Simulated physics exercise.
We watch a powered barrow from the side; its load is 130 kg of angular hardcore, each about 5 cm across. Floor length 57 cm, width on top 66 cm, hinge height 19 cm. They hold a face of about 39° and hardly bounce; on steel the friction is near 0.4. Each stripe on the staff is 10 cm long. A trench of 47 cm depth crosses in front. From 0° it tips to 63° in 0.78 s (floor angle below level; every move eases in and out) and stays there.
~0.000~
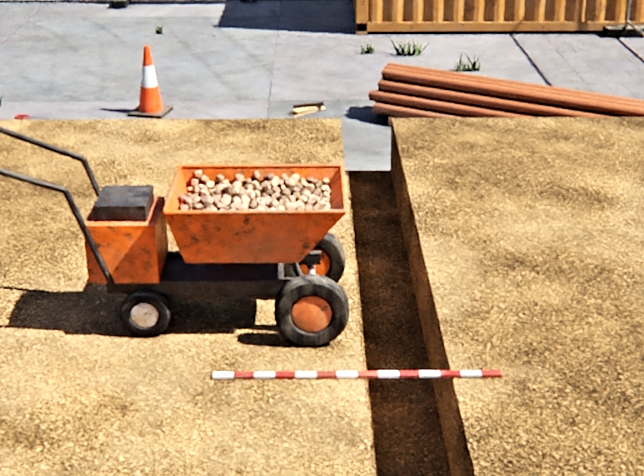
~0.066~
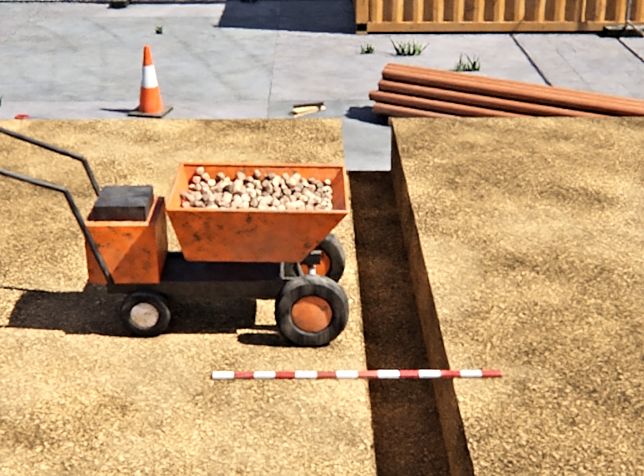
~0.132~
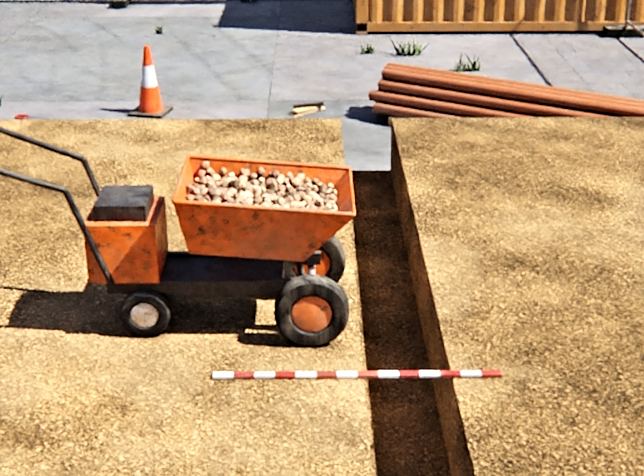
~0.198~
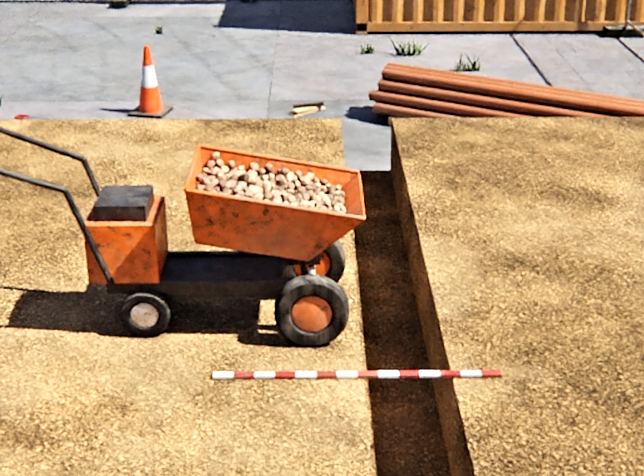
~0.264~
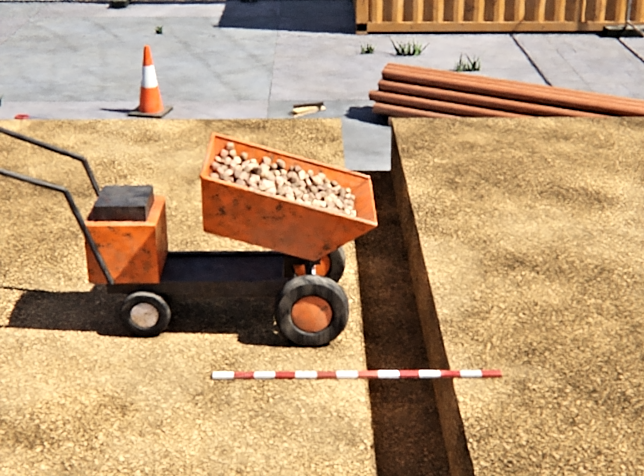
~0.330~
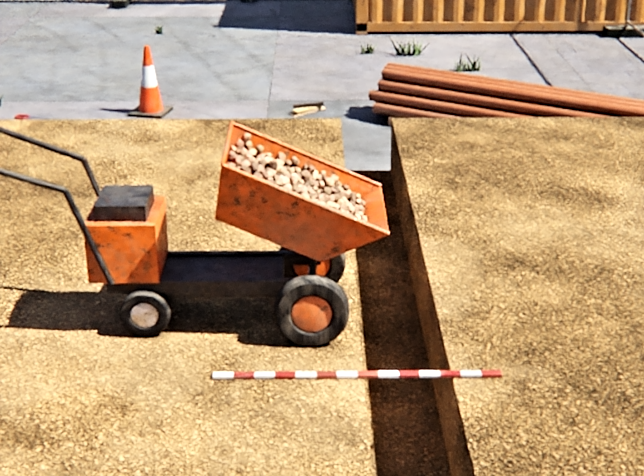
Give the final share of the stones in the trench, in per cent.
Some 19 per cent of it.
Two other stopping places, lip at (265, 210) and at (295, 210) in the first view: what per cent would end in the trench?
Near 55 per cent from the first place, 50 from the second.
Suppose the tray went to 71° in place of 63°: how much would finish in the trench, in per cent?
In that case some 35 per cent.
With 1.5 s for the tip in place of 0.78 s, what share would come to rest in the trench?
In that case some 30 per cent.
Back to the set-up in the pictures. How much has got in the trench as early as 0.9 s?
Some 5 per cent.
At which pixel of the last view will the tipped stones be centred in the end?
Around (462, 313).
After 0.6 s the floor is at 53°; 100 % in the tray; the foremost stones are at (398, 247).
After 0.9 s the floor is at 63°; 90 % in the tray, 5 % in the trench, 5 % past the trench; the foremost stones are at (460, 282).
After 1.2 s the floor is at 63°; 58 % in the tray, 4 % in the trench, 37 % past the trench; the foremost stones are at (551, 318).
After 3.2 s the floor is at 63°; 44 % in the tray, 19 % in the trench, 37 % past the trench; the foremost stones are at (613, 323).
